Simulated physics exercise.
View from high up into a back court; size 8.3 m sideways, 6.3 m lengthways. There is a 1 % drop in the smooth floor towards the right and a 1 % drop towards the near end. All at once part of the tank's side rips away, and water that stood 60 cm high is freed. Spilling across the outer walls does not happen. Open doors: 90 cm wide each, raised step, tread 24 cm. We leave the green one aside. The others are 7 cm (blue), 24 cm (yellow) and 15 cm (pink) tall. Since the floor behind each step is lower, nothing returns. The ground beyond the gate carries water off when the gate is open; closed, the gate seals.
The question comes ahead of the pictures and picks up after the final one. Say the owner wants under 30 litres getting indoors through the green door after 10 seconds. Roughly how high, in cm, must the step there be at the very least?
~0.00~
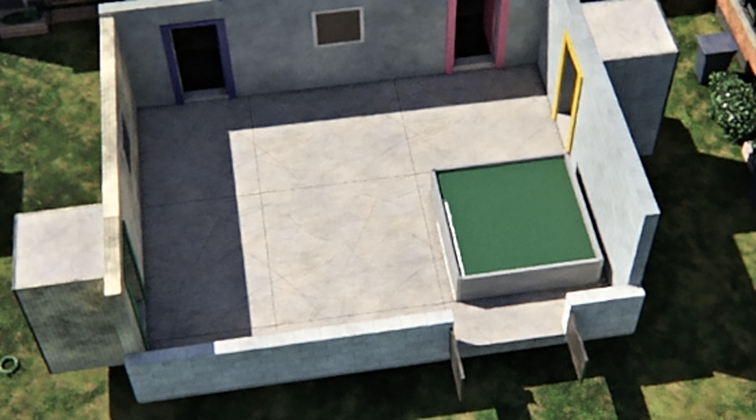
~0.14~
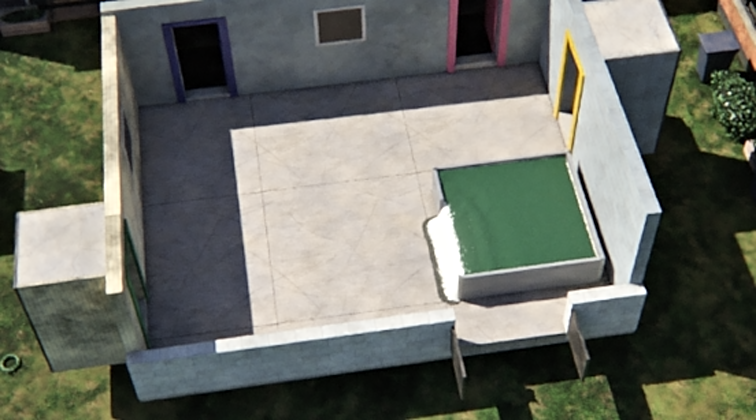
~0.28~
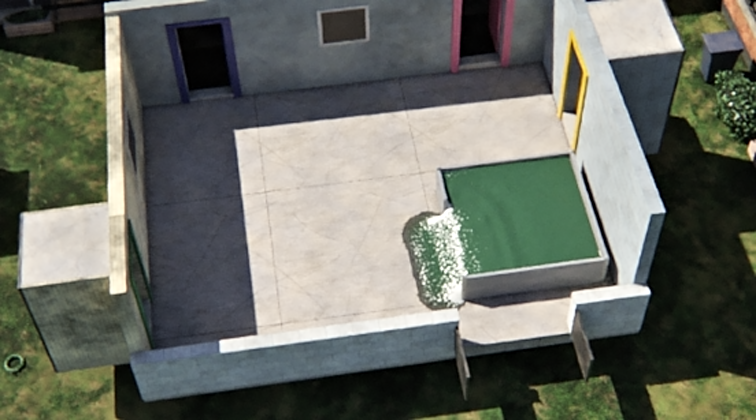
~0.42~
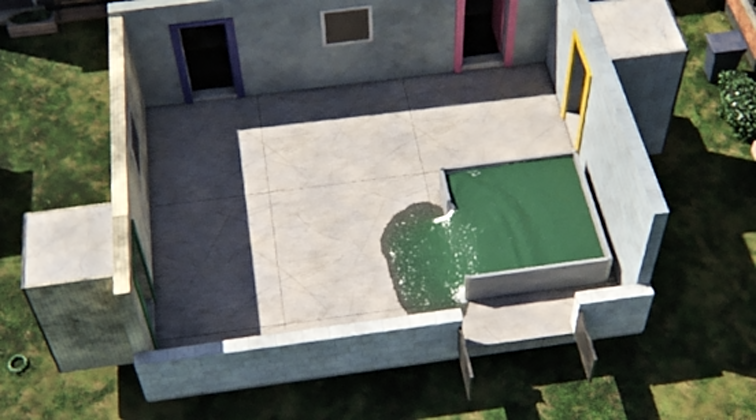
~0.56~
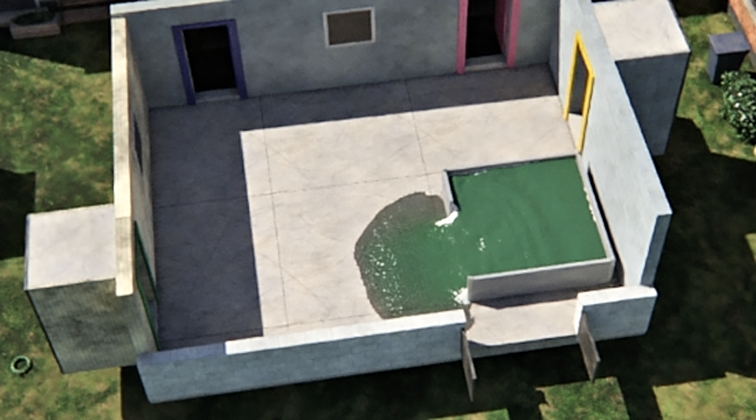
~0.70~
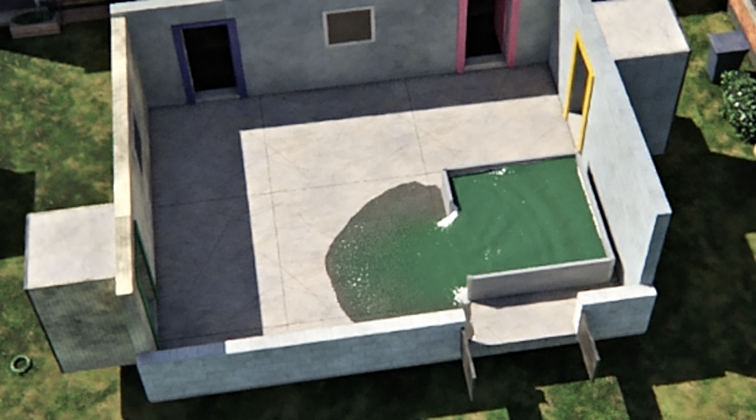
At the very least some 26 cm.
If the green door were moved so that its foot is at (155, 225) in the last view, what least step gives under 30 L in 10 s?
11.5 cm.
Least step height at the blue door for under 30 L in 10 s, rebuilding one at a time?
Blue door - some 9.5 centimetres.
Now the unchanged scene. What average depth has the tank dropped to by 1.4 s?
Around 43 cm on average.
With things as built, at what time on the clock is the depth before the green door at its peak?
The level tops out near 3.0 seconds.
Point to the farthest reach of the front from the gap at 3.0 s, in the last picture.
Somewhere near the pixel (152, 182).
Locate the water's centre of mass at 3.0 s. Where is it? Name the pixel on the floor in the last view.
Roughly (391, 267).
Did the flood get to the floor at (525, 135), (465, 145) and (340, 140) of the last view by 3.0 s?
Status: Clear / clear / clear.
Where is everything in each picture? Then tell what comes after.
The tank at (514, 216) is whole and still, 60 cm deep; the green door at (136, 293) is dry, in the first frame.
The gap is at (451, 253), the front 0.3 m out at (428, 234); the back of the tank holds 60 cm, in the second frame.
The gap is at (455, 254), the front 0.7 m out at (415, 264); the back of the tank holds 60 cm, in the third frame.
The front is at (393, 270), 1.2 m from the gap at (458, 254); 2.5 m2 of floor is wet, 60 cm left at the back, in the fourth frame.
The gap is at (461, 256), the front 1.8 m out at (360, 259); the back of the tank holds 60 cm, in the fifth frame.
Water pours out at (461, 255) and has run 2.4 m, to (332, 273); about 5 cm deep outside, 60 cm at the back; the green door at (147, 292), 5.6 m from the gap, is still 3.3 m from the nearest water, in the sixth frame.
After 1.4 s water covers 30 % of the floor, deepest (33 cm) near (459, 284); it has not reached the green door.
After 3.0 s water covers 50 % of the floor, deepest (38 cm) near (160, 376); 33 cm at the green door, 22 litres in over its 15 cm step.
After 10.0 s water covers 95 % of the floor, deepest (12 cm) near (556, 86); 7 cm at the green door, 163 litres in over its 15 cm step.
At the green door as built, the water arrived by 1.8 s and peaked near 33 cm at 3.0 s.
With a step of 23 cm, 50 litres would have come in within the 10 s; with 31 cm, 7 litres. So under 30 litres takes about 26 cm.
